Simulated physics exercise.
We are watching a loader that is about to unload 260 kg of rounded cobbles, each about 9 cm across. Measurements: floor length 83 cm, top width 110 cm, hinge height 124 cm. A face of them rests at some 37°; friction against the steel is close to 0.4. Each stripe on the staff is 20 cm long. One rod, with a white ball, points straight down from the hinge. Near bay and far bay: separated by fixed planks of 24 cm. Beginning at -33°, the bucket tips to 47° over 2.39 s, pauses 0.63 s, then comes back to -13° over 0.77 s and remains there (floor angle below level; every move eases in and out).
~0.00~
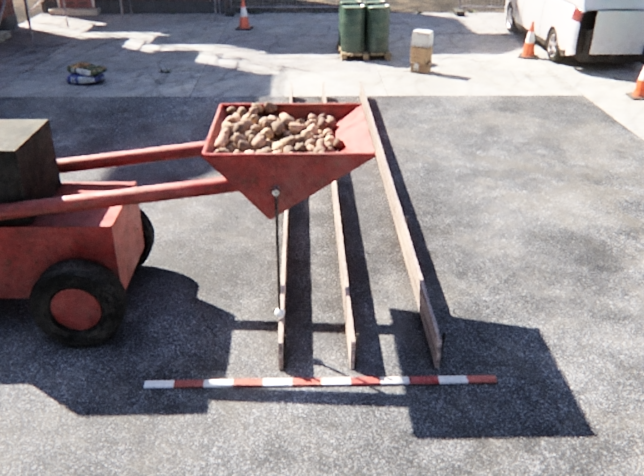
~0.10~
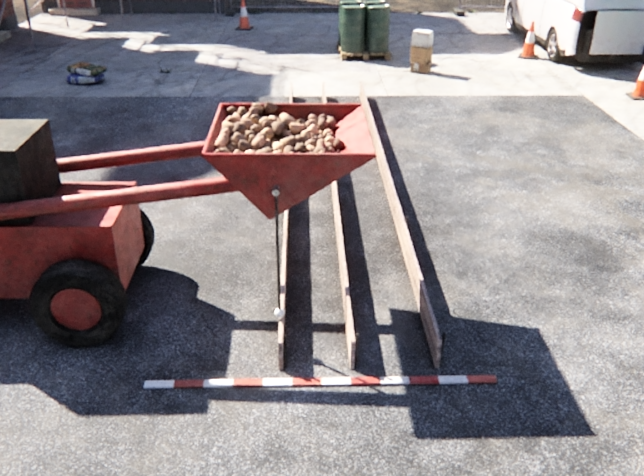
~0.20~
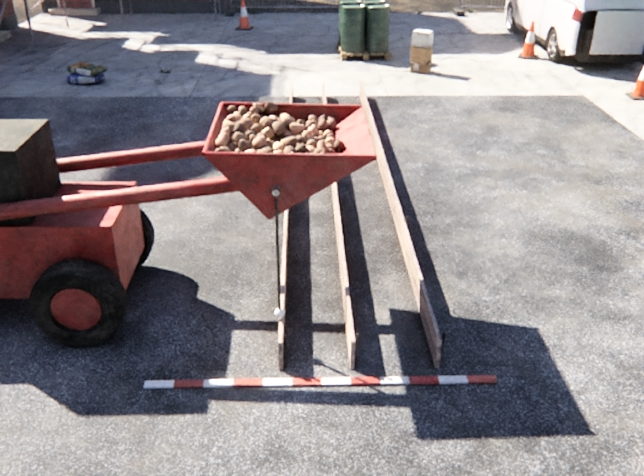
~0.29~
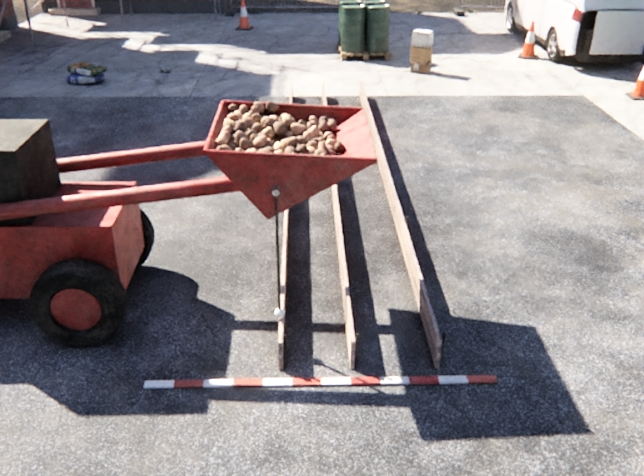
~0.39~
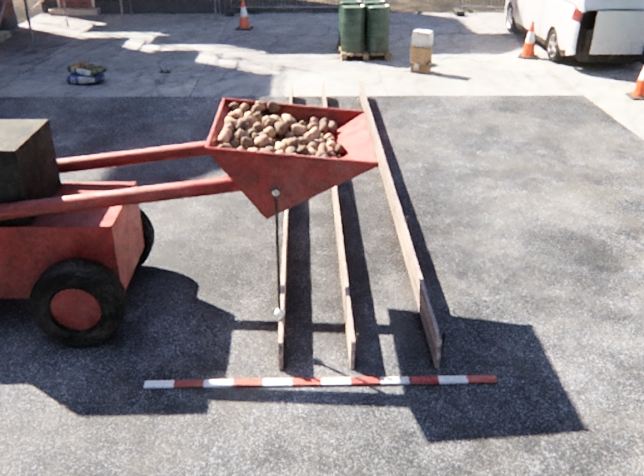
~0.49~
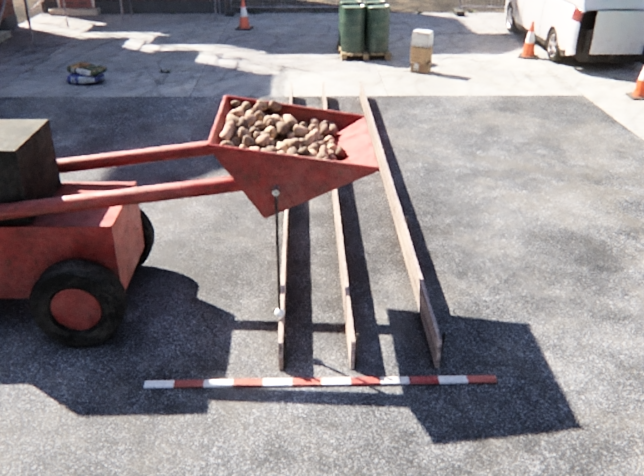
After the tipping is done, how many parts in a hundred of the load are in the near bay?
About 0 out of 100.
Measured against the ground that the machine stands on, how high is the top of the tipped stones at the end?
Some 30 cm above that level.
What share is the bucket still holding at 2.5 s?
Roughly 0 per cent is still inside.
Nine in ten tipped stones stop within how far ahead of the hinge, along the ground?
I'd put it at about 100 cm.
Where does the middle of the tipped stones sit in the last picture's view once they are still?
The tipped stones centre close to (382, 289).
After 1.8 s the floor is at 34°; 84 % in the bucket, 2 % in the near bay, 14 % in the far bay; the foremost stones are at (371, 227).
After 2.5 s the floor is at 47°; 0 % in the bucket, 1 % in the near bay, 98 % in the far bay; the foremost stones are at (412, 285).
After 4.2 s the floor is at -13°; 0 % in the bucket, 100 % in the far bay; the foremost stones are at (416, 287).
After 6.9 s the floor is at -13°; 0 % in the bucket, 100 % in the far bay; the foremost stones are at (416, 287).
